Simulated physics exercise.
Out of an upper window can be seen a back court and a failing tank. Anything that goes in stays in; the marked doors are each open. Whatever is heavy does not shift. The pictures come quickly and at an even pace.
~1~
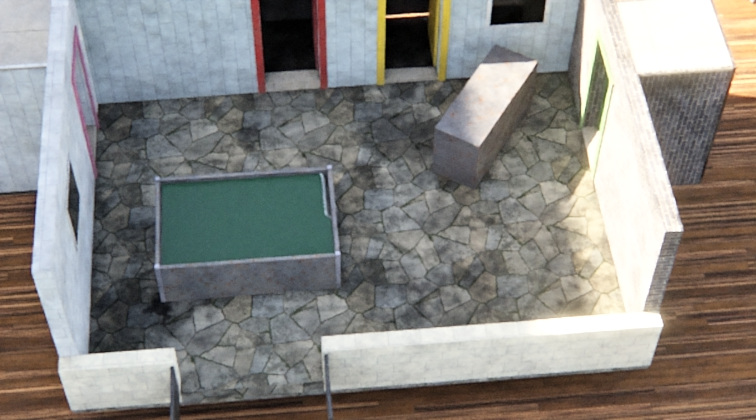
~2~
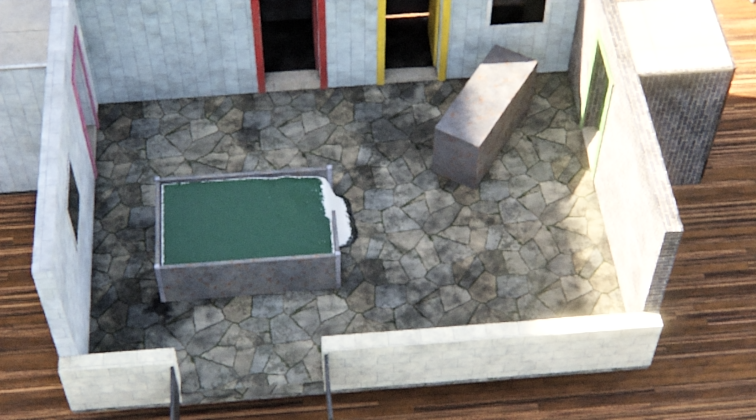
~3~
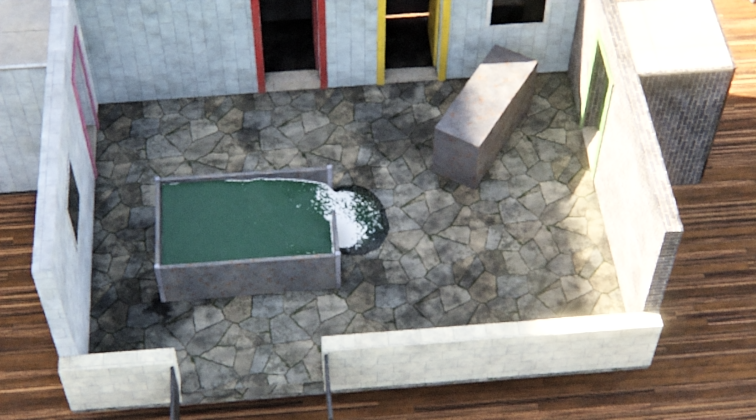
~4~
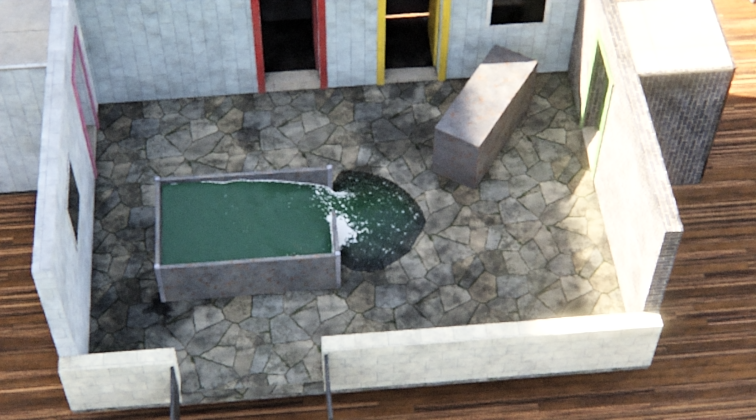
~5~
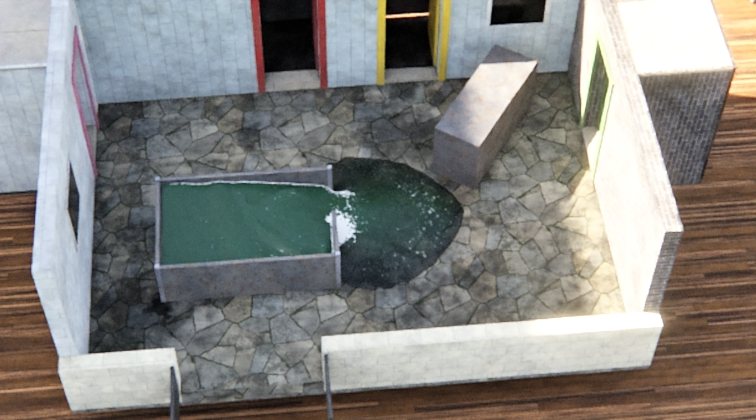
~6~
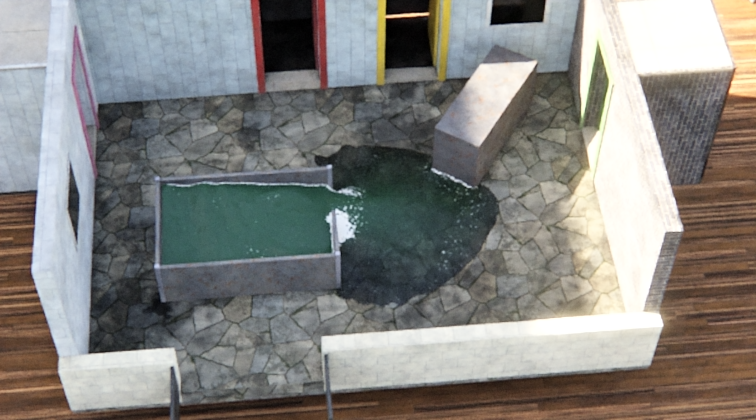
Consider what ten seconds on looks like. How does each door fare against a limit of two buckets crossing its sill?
Outcome: Green door: Limit not exceeded; yellow door: Limit exceeded; red door: Limit not exceeded; pink door: Limit not exceeded.
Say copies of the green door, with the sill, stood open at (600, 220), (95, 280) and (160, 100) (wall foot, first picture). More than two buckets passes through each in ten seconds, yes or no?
The three doors, in turn: Is beyond it, is short of it, is short of it.
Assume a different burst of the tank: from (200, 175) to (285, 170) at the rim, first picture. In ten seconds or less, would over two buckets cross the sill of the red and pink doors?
The red door exceeds the limit, the pink door exceeds the limit.
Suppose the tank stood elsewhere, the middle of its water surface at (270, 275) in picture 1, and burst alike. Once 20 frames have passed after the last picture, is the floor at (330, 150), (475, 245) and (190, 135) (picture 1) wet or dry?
As listed: Untouched, reached, untouched.
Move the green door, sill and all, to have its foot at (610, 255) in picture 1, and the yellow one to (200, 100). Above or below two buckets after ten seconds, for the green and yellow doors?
Put simply, the green door tops the mark and the yellow door comes up short.
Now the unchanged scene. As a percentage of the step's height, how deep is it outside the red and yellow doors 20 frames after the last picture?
Approx. 0 % then 130 %.
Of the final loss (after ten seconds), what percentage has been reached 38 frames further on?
Roughly 50 percent of it.
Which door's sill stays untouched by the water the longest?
That would be the pink door.
A moment on, water covers 30 % of the floor; the green door not reached, the yellow door not reached, the red door not reached, the pink door not reached.
Next, water covers 40 % of the floor; the green door wet at the sill, nothing in, the yellow door under two buckets in, the red door not reached, the pink door not reached.
Then, water covers 45 % of the floor; the green door wet at the sill, nothing in, the yellow door over two buckets in, the red door wet at the sill, nothing in, the pink door not reached.
Later, water covers 70 % of the floor; the green door under two buckets in, the yellow door over two buckets in, the red door wet at the sill, nothing in, the pink door not reached.
In the end, water covers 95 % of the floor; the green door under two buckets in, the yellow door far over two buckets in, the red door wet at the sill, nothing in, the pink door wet at the sill, nothing in.
